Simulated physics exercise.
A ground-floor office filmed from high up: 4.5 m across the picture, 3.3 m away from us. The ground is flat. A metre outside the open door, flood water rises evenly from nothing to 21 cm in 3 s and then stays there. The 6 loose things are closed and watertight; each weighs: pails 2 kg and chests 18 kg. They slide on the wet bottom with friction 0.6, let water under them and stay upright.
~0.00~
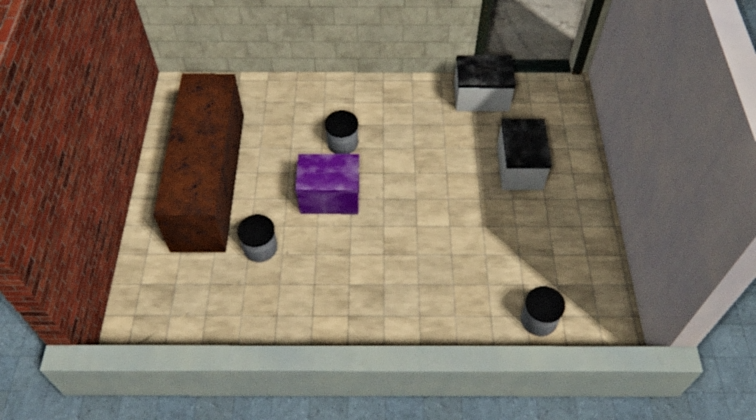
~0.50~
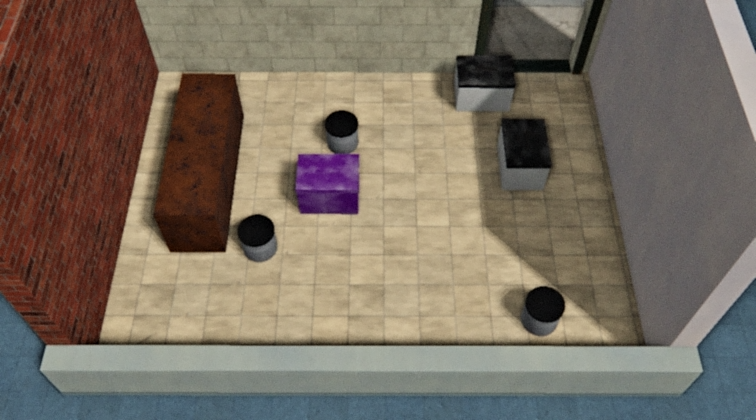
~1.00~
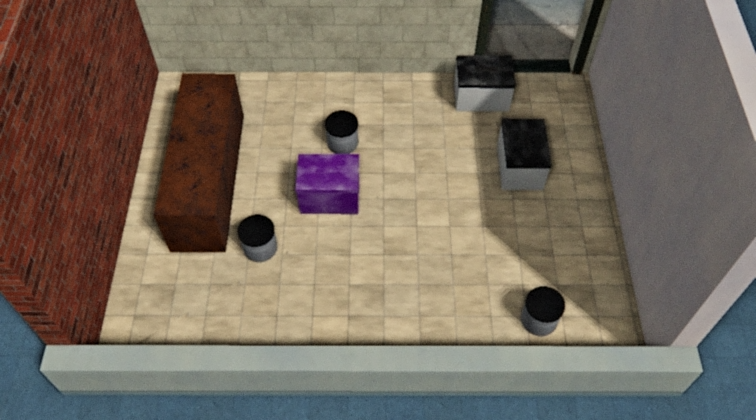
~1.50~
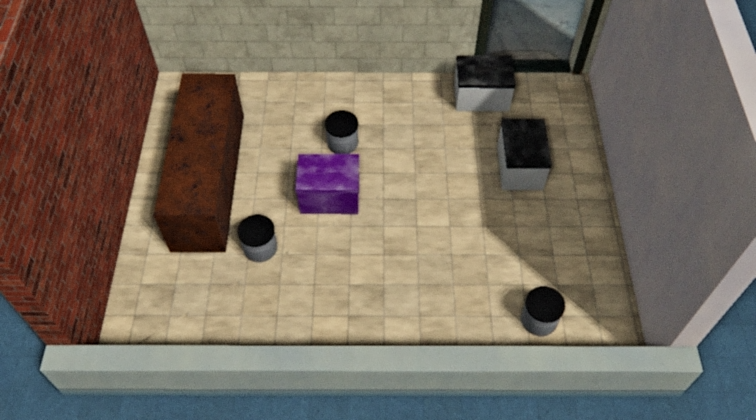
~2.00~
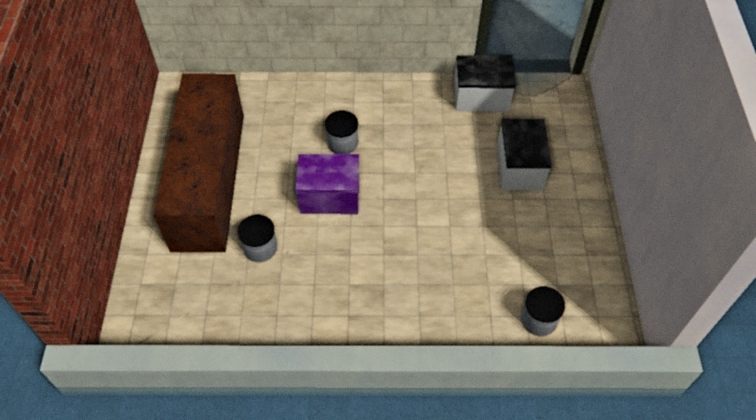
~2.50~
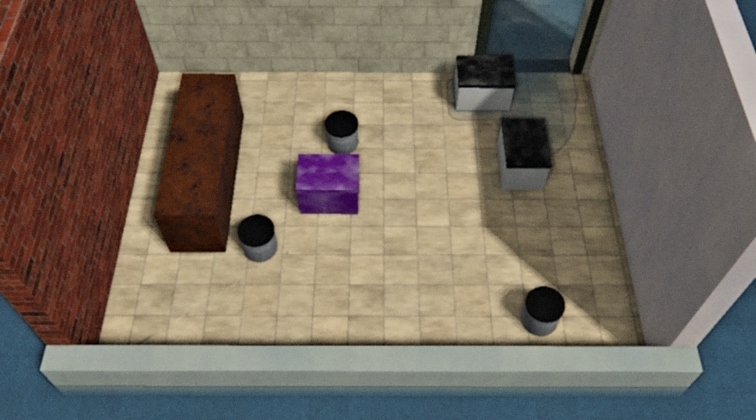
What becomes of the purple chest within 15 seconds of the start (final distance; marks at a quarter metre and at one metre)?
Purple chest slides a little.
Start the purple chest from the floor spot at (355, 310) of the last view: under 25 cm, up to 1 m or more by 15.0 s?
It ends far away.
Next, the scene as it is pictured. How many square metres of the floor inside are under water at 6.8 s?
About 11.5 m2.
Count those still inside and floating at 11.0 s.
I count 2.
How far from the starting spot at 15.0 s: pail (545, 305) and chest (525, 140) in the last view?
In that order: 140 cm, 250 cm.
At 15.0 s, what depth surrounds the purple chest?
About 8 cm.
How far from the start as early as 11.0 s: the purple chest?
About 0 cm.
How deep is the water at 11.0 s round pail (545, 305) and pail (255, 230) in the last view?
About 9 and 2 cm.
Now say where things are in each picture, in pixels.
The purple chest at (328, 171) rests on the ground; 0.0 m2 under water; 0 of 6 have shifted, in the first picture.
The purple chest at (328, 171) rests on the ground; water covers 0.0 m2; 0 of 6 have shifted, in the second picture.
The purple chest at (328, 171), on the bottom; water covers 0.0 m2; 0 of 6 have shifted, in the third picture.
The purple chest at (328, 171) rests on the ground; 0.0 m2 under water; 0 of 6 have shifted, in the fourth picture.
The purple chest at (328, 171), on the bottom; water covers 0.2 m2; 0 of 6 have shifted, in the fifth picture.
The purple chest at (328, 171) rests on the ground; 0.7 m2 under water; 0 of 6 have shifted, in the sixth picture.
After 3.5 s the purple chest is near (328, 171), 0.0 m from its start, aground; 0 afloat.
After 6.8 s the purple chest is near (328, 171), 0.0 m from its start, aground; 1 afloat.
After 11.0 s the purple chest is near (328, 171), 0.0 m from its start, aground; 2 afloat.
After 15.0 s the purple chest is near (334, 135), 0.4 m from its start, afloat; 6 afloat.
